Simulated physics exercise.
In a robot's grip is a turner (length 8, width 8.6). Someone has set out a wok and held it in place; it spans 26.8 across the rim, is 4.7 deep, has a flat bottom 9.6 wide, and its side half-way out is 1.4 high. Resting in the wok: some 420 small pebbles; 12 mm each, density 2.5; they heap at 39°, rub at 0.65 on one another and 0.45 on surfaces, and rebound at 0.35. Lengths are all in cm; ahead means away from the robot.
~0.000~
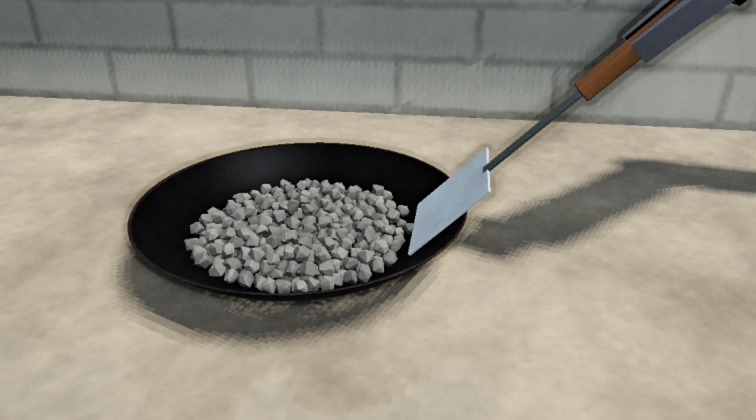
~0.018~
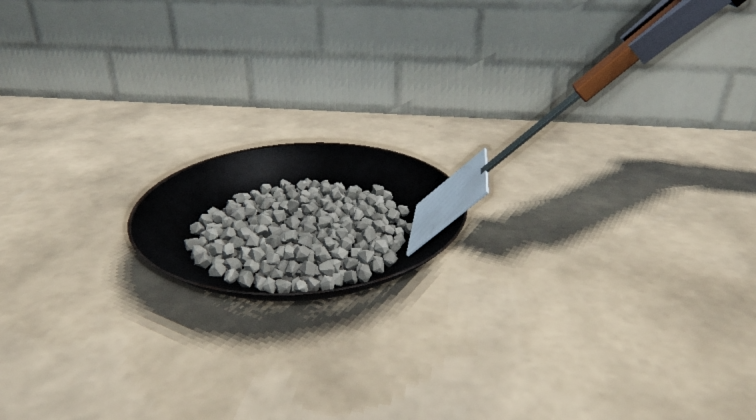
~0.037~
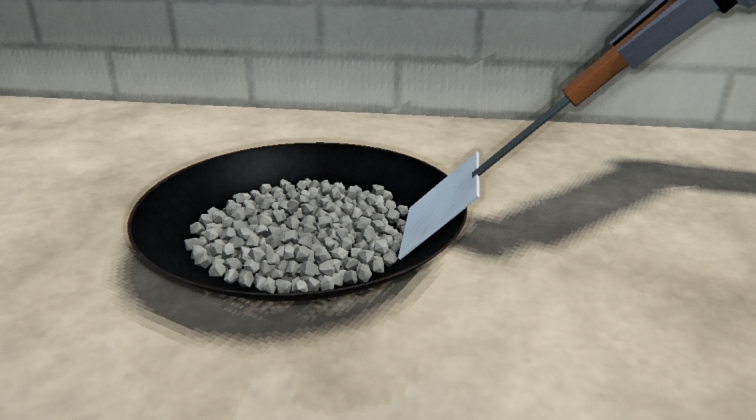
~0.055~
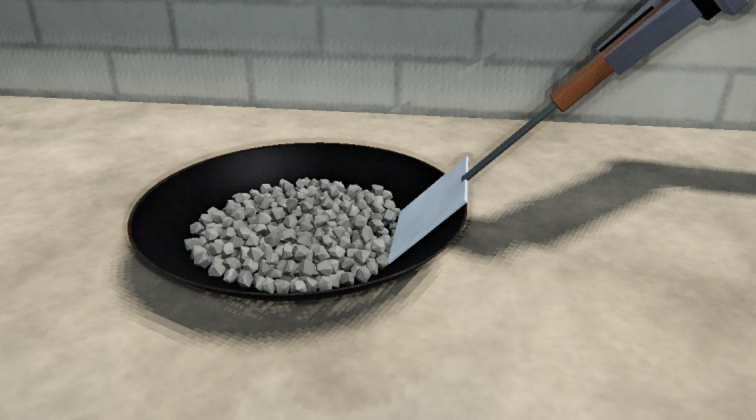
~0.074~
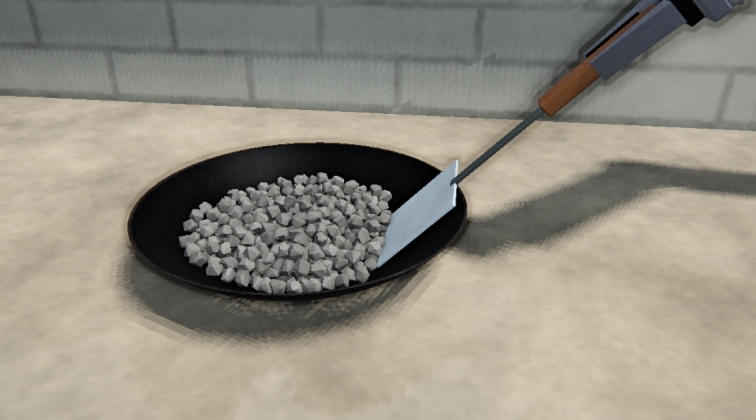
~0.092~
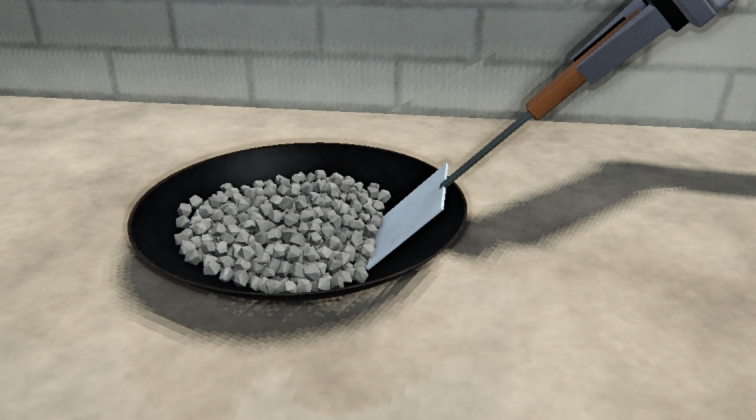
At the start, a black wok of small grey pebbles sits on a mottled beige surface, with a robot arm holding a metal turner at its right edge. The arm slides the blade slowly left and slightly downward into the pebbles, nudging the heap a little to the left.
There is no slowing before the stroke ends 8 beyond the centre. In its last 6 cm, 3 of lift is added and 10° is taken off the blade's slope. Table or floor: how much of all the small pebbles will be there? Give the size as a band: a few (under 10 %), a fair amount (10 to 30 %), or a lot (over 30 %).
A fair amount, between 10 and 30 %.
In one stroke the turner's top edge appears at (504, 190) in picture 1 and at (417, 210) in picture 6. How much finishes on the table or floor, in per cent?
Near 45 in a hundred.
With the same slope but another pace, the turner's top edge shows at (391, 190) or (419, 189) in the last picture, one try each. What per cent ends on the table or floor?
Try one roughly 45 per cent; try two roughly 35 per cent.
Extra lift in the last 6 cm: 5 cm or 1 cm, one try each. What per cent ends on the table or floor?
Roughly 20 % and then 25 %.
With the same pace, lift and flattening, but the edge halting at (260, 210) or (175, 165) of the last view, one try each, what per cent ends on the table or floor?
Roughly 5 and 45 per cent.
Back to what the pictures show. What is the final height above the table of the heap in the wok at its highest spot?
Height at rest: Roughly 7.5 cm.
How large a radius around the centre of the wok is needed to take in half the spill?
The answer is around 18 cm.
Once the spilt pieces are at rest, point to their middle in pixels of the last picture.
It ends up around (122, 231).
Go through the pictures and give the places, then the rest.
The first picture shows turner top edge at (488, 168), sloping 46°; upper third of the load around (305, 219), from x 190 to 410, top at y 185; 422 in the wok.
The second picture shows turner top edge at (487, 169), sloping 46°; upper third of the load around (305, 219), from x 190 to 410, top at y 185.
The third picture shows turner top edge at (478, 172), sloping 46°; upper third of the load around (305, 218), from x 190 to 405, top at y 185.
The fourth picture shows turner top edge at (467, 177), sloping 46°; upper third of the load around (304, 217), from x 190 to 395, top at y 185.
The fifth picture shows turner top edge at (456, 181), sloping 46°; upper third of the load around (298, 216), from x 185 to 385, top at y 180.
The sixth picture shows turner top edge at (445, 184), sloping 46°; upper third of the load around (287, 215), from x 180 to 385, top at y 175; 422 in the wok.
By 0.21 s, sloping 46°, highest piece 6 above the table; 422 in the wok.
By 0.33 s, sloping 42°, highest piece 8 above the table; 398 in the wok, 4 on the table or floor, 20 on the blade or in flight.
By 0.59 s, sloping 36°, highest piece 7 above the table; 344 in the wok, 77 on the table or floor, 1 on the blade or in flight.
By 1.64 s, sloping 36°, highest piece 7 above the table; 342 in the wok, 80 on the table or floor.
Final count, 342 in the wok, 80 on the table or floor. That is 19 % on the table or floor.
